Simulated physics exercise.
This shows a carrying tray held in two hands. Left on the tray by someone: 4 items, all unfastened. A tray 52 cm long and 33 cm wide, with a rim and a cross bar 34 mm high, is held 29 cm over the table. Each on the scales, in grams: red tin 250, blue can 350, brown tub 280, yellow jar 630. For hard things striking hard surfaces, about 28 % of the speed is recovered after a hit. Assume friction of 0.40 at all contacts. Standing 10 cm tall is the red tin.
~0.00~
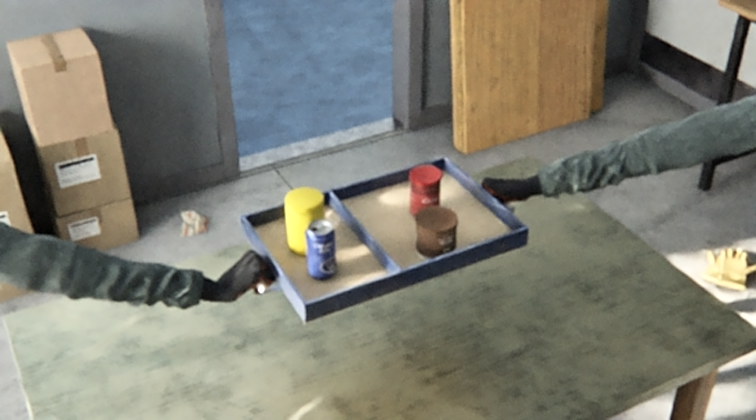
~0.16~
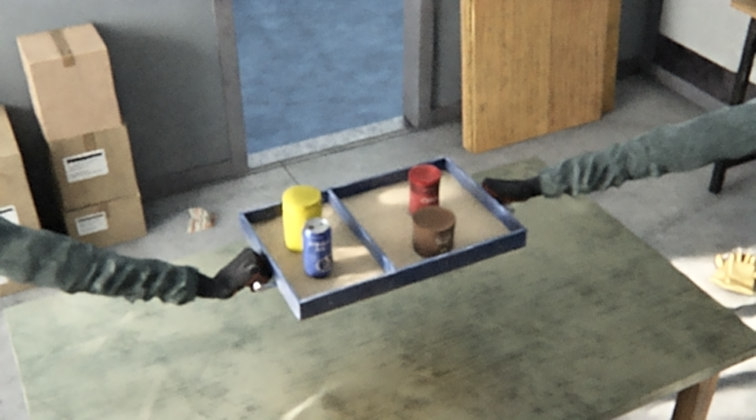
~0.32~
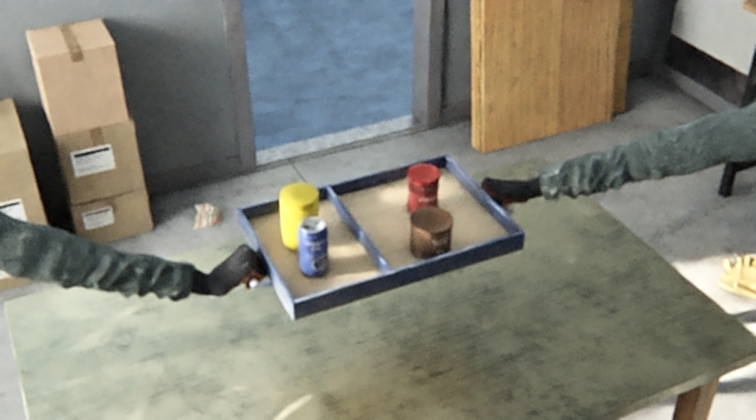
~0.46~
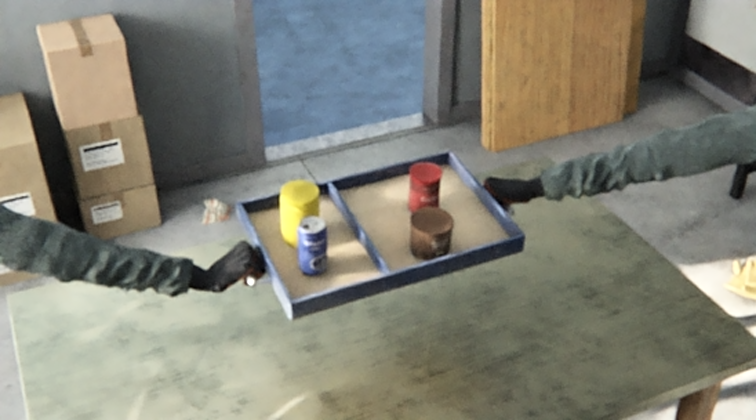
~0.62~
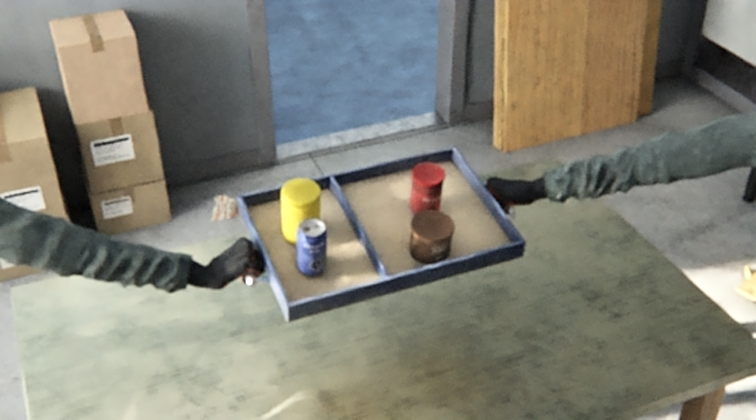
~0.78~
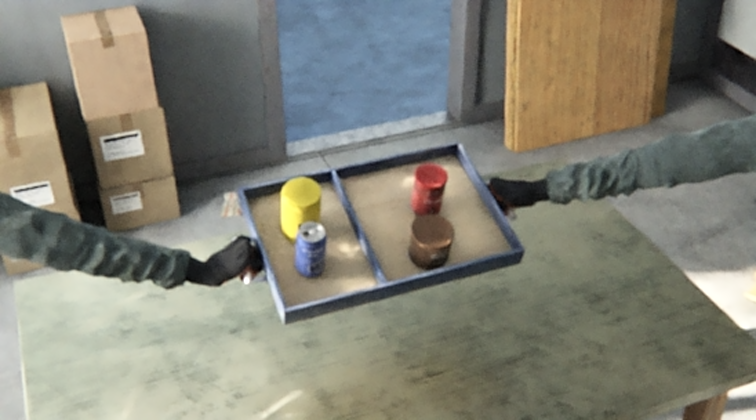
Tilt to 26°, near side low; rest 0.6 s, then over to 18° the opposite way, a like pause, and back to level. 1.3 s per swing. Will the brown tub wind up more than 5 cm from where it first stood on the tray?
No.
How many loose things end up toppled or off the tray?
0.
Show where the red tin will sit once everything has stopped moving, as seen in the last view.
It comes to rest somewhere around (448, 211).
After 1.48 s, tray tilted 26°, near edge down; brown tub moved 2 cm near (433, 259); yellow jar moved 5 cm; red tin moved 5 cm.
After 2.68 s, tray tilted 2°, near edge down; brown tub moved 2 cm near (433, 239); yellow jar moved 11 cm; red tin moved 9 cm.
In the end (5.7 s), not toppled but over 5 cm from the start, red tin, blue can and yellow jar; brown tub under 5 cm from the start. At the end, from the last picture's camera, brown tub near (432, 236).
